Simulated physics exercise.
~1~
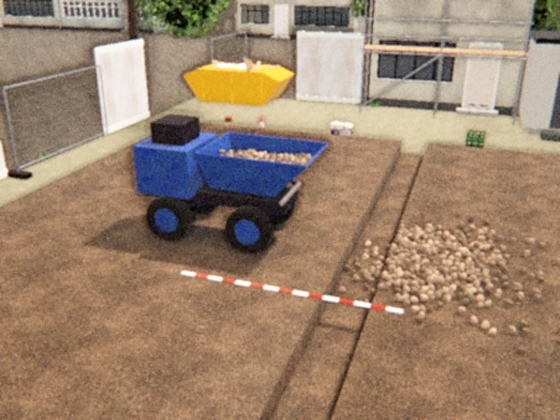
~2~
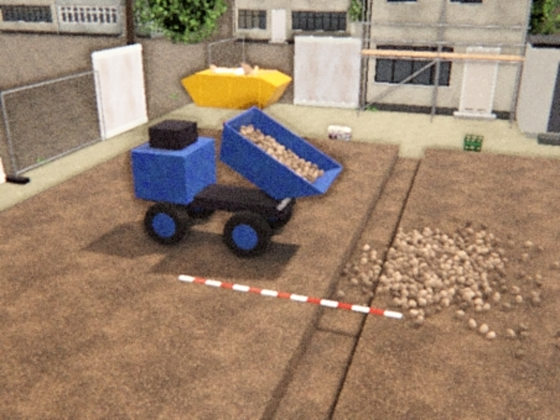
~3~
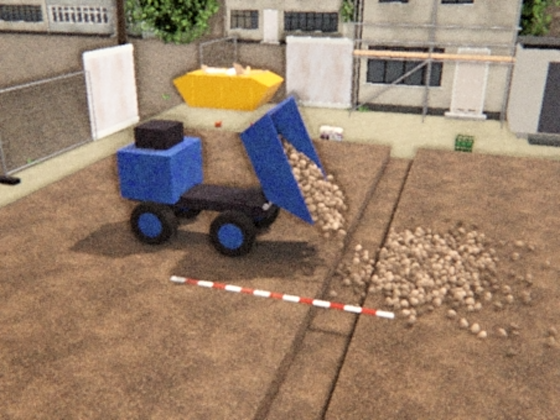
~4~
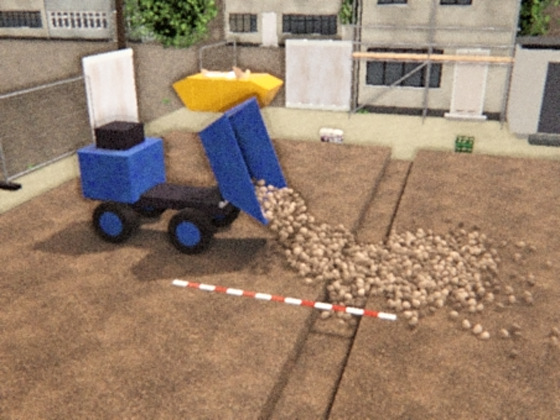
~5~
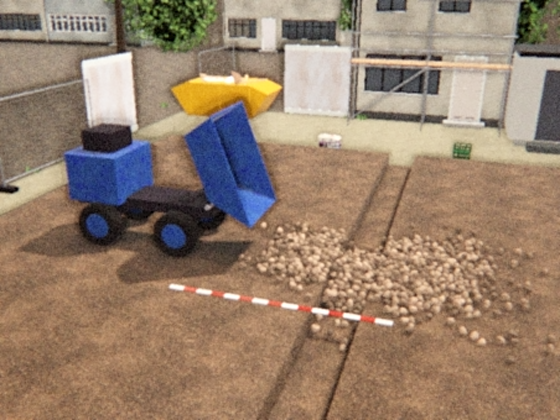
Blue site dumper tipping its skip and rolling left, spilling stones across a narrow trench to join a heap already lying beyond.
